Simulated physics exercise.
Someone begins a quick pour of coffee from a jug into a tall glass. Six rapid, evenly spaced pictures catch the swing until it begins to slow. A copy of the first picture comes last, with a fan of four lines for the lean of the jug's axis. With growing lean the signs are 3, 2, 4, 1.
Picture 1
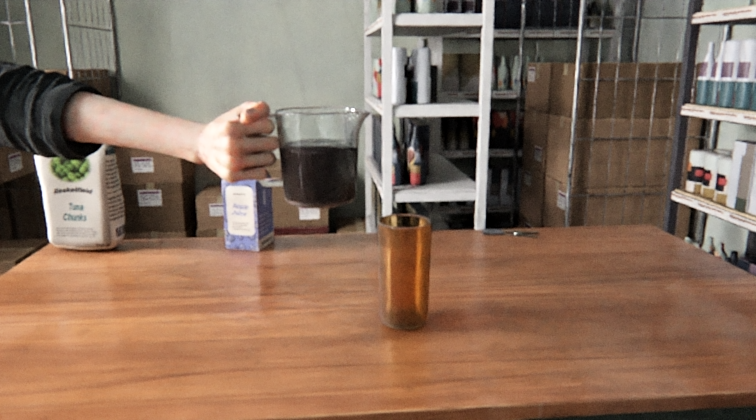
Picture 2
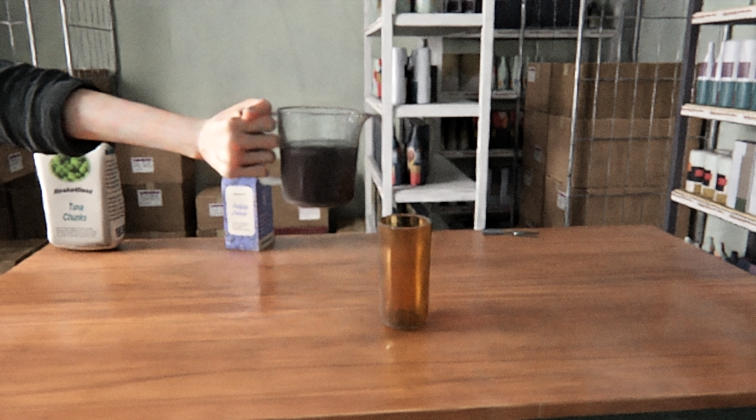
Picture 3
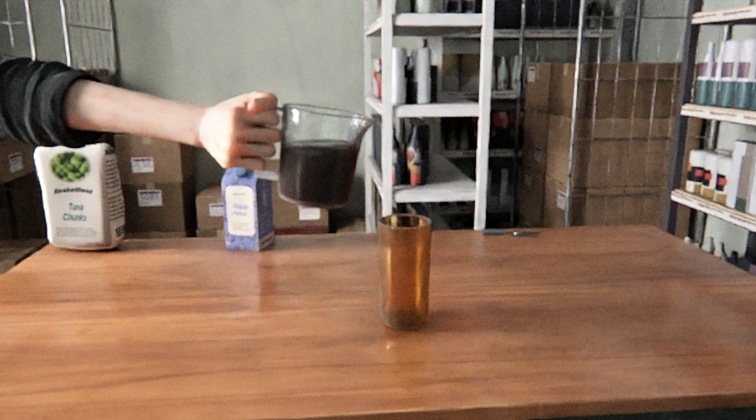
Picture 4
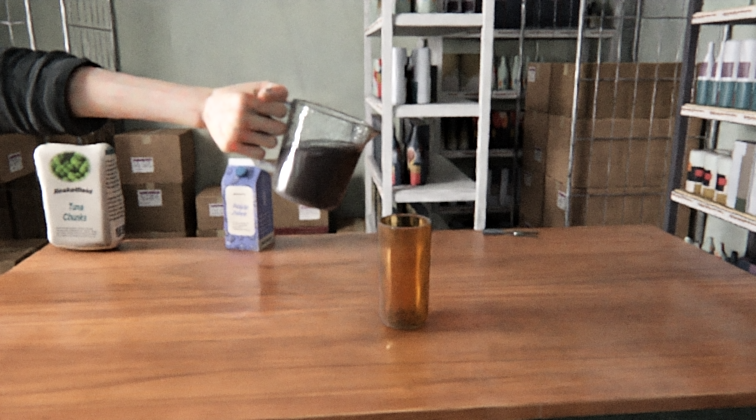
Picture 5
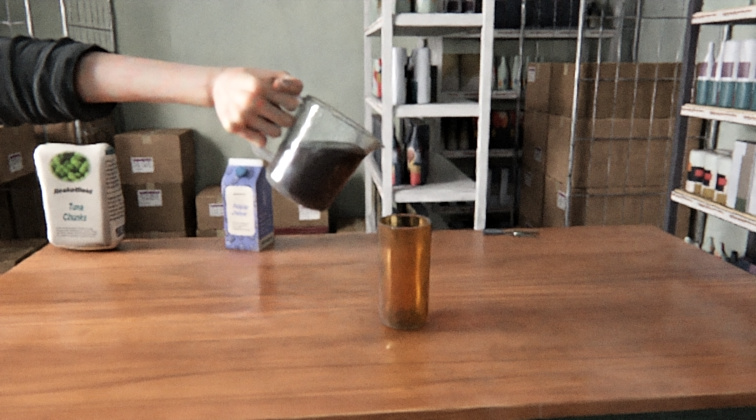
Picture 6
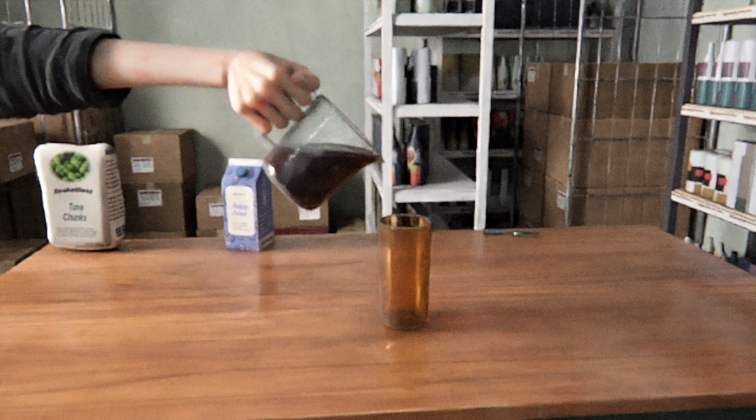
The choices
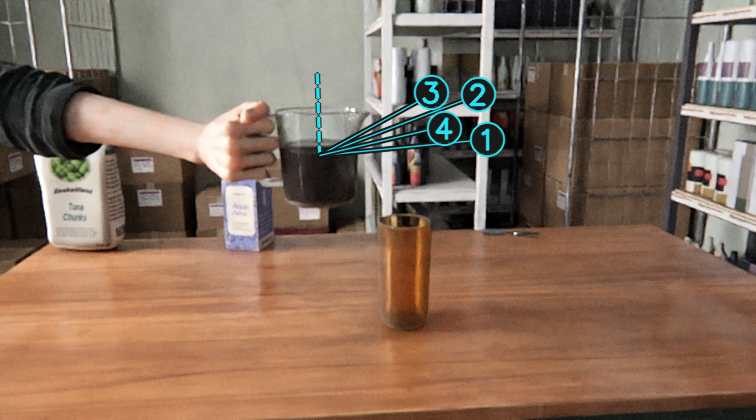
In this clip, a hand holds a glass jug of dark liquid above a wooden table, moves it slightly right and tilts it steadily toward a tall amber glass, the lip lowering near the rim while the liquid stays inside.
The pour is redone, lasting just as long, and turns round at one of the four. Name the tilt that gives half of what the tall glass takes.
The best tilt is 2.
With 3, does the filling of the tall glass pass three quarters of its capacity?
No.
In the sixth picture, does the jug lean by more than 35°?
Yes, it does.
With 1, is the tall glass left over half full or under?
Over.
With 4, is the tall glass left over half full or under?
Over.
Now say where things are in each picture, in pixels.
Upright, lip at (369, 112); rim of the tall glass round (405, 220); nothing has left yet, in the first picture.
Tipped about 2°, lip at (371, 114); nothing has left yet, in the second picture.
Tipped about 9°, lip at (375, 121); nothing has left yet, in the third picture.
Tipped about 20°, lip at (381, 132); nothing has left yet, in the fourth picture.
Tipped about 32°, lip at (384, 146); nothing has left yet, in the fifth picture.
Tipped about 46°, lip at (384, 161); nothing has left yet, in the sixth picture.
On the marked copy, 1 at (470, 141); 2 at (462, 100); 3 at (417, 101); 4 at (427, 130).
Choosing 1, the tall glass ends with about 82 % of what it can hold.
Choosing 2, the tall glass ends with about 51 % of what it can hold.
Choosing 3, the tall glass ends with about 35 % of what it can hold.
Choosing 4, the tall glass ends with about 68 % of what it can hold.
